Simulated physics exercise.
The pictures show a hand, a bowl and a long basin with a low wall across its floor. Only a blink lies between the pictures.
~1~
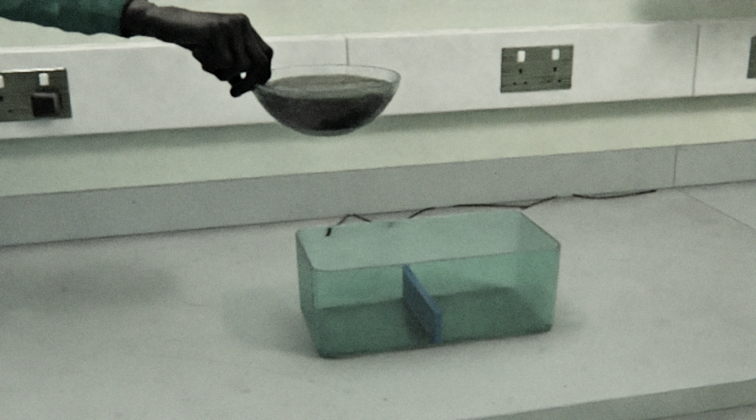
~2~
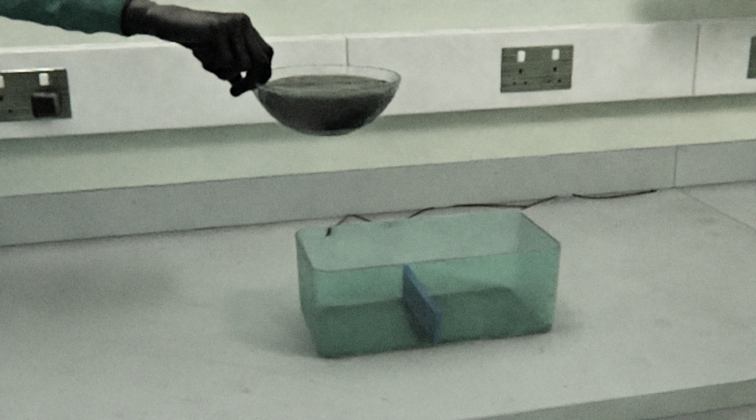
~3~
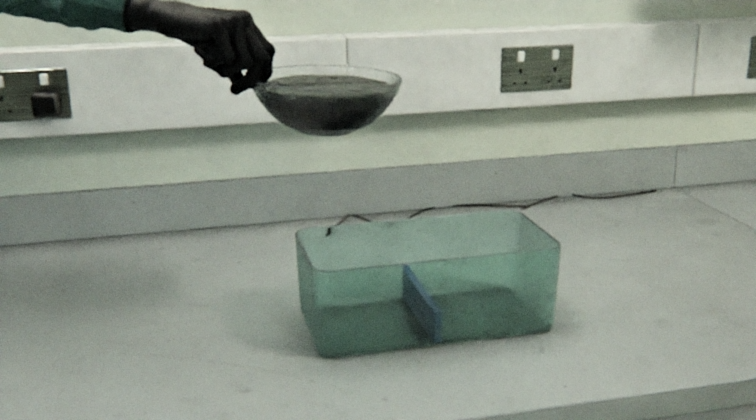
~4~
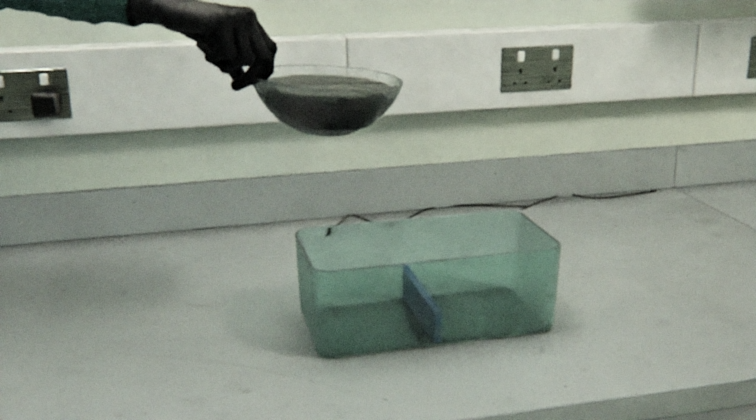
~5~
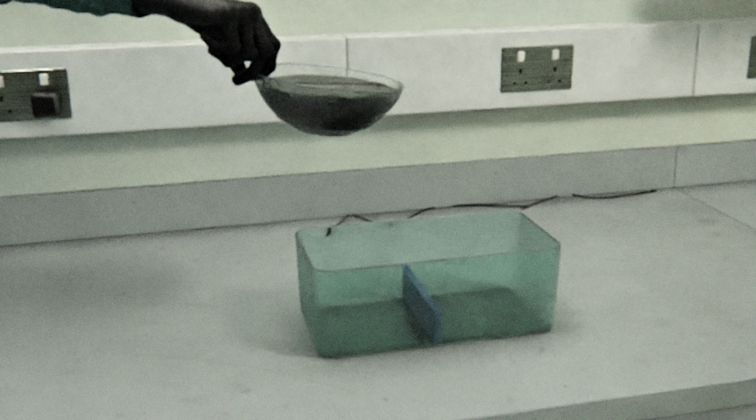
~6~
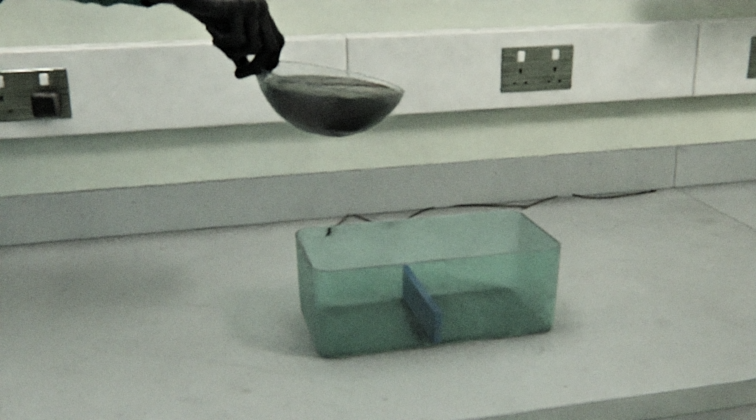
A pale worktop against a wall with metal sockets is seen from the front and slightly above, in a view that stays fixed. A dark hand with a green sleeve holds a clear glass bowl of dark liquid by its left rim, above a greenish see-through basin with a low blue wall across its floor. The bowl stays almost level at first, then the hand rises slightly and slowly tilts it down to the right.
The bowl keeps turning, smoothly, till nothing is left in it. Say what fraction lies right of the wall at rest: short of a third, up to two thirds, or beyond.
The share right of the wall is above two thirds.
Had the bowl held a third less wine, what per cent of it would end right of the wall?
Close to 75 per cent.
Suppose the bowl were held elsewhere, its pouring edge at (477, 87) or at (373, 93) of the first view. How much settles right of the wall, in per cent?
First some 70, then 55 per cent.
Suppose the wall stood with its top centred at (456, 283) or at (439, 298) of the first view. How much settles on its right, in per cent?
Near 35 % and 55 %.
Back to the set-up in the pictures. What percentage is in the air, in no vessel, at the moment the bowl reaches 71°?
Some 60 per cent.
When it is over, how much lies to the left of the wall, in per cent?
Close to 25 per cent.
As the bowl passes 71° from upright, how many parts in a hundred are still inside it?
Near 25 %.
A moment on, the bowl is tipped part way and 23 per cent is still to pour, 1 is left of the wall and 17 right of it.
Next, the bowl is tipped right over and 0 per cent is still to pour, 20 is left of the wall and 75 right of it.
Then the bowl is tipped right over and 0 per cent is still to pour, 23 is left of the wall and 75 right of it.
Later the bowl is tipped right over and 0 per cent is still to pour, 23 is left of the wall and 75 right of it.
In the end 23 per cent lies left of the wall, 75 right of it and 2 outside.
